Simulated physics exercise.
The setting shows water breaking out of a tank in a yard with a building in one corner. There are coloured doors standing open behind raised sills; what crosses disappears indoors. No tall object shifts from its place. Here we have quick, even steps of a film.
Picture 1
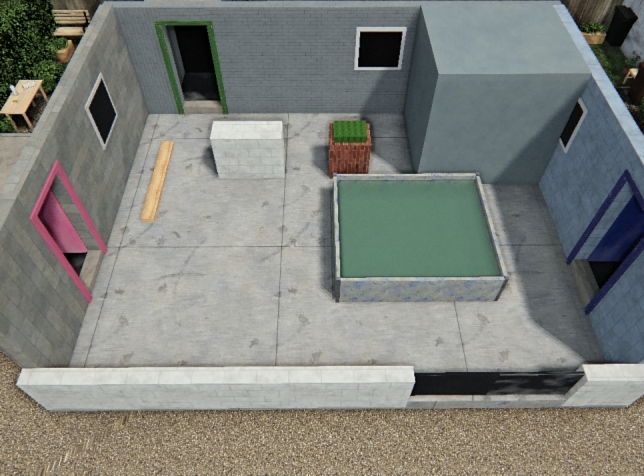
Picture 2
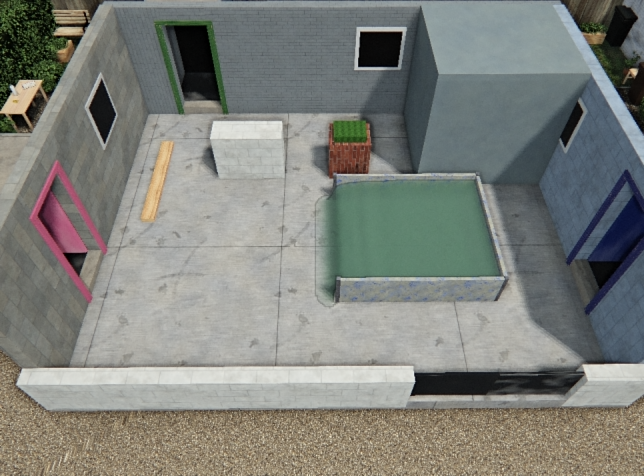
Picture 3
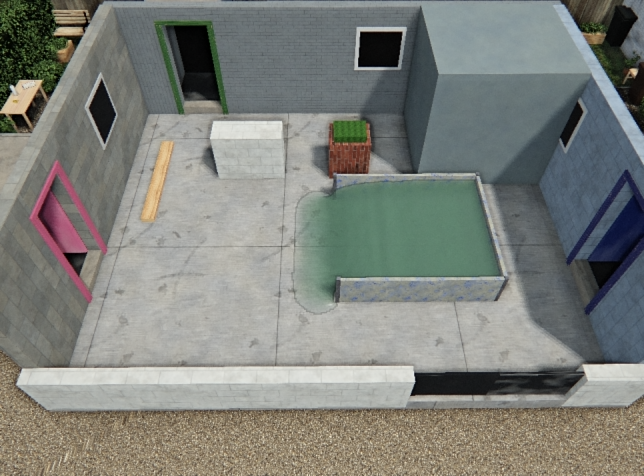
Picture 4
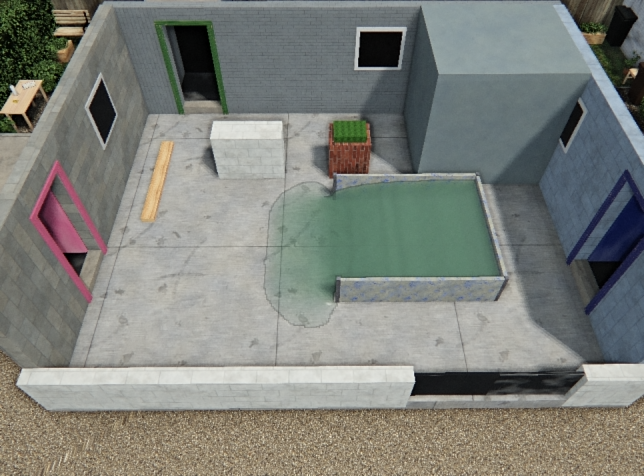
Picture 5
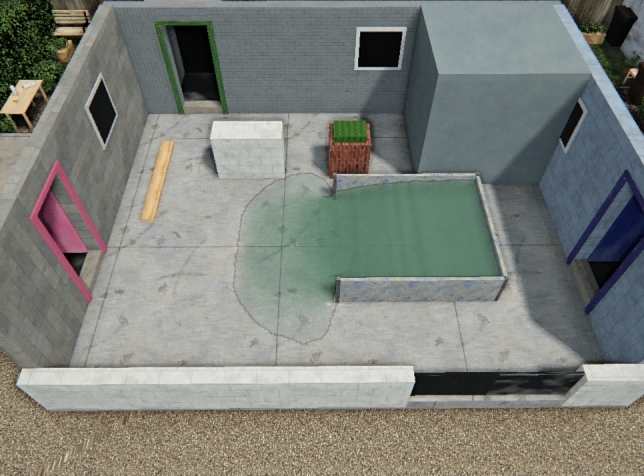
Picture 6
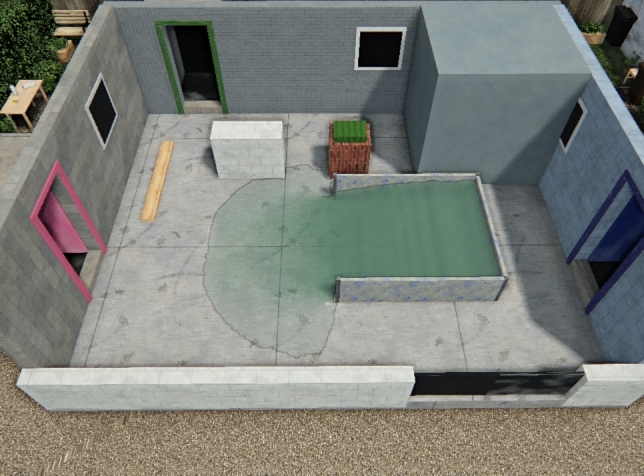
Green water pouring from the open left side of a walled tank, spreading leftward in a widening pool across a grey yard.
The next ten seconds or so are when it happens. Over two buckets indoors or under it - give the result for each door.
My prediction: The green door will not go over two buckets; the blue door will not go over two buckets; the pink door will be deluged.
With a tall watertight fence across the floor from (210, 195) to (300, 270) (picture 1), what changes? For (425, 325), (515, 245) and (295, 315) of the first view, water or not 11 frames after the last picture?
Lab note - spot 1 parched, spot 2 parched, spot 3 inundated.
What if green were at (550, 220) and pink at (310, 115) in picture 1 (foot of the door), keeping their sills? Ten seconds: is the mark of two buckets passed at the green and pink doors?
Result - green door does not reach it, pink door does not reach it.
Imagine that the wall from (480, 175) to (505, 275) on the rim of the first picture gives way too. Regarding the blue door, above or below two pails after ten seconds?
I'd say blue tops the limit.
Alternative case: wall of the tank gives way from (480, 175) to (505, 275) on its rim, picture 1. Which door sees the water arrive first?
It is the door marked blue.
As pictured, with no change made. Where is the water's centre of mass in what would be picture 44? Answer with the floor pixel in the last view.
I'd put it at around (238, 241).
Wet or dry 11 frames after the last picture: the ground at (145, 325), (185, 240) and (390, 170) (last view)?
First spot inundated, second inundated, third not wet.
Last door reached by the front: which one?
Observed: The door marked blue.
A moment on, water covers 35 % of the floor; the green door not reached, the blue door not reached, the pink door wet at the sill, nothing in.
Next, water covers 50 % of the floor; the green door not reached, the blue door not reached, the pink door over two buckets in.
Then, water covers 55 % of the floor; the green door wet at the sill, nothing in, the blue door not reached, the pink door far over two buckets in.
Later, water covers 70 % of the floor; the green door wet at the sill, nothing in, the blue door not reached, the pink door far over two buckets in.
In the end, water covers 95 % of the floor; the green door wet at the sill, nothing in, the blue door wet at the sill, nothing in, the pink door far over two buckets in.
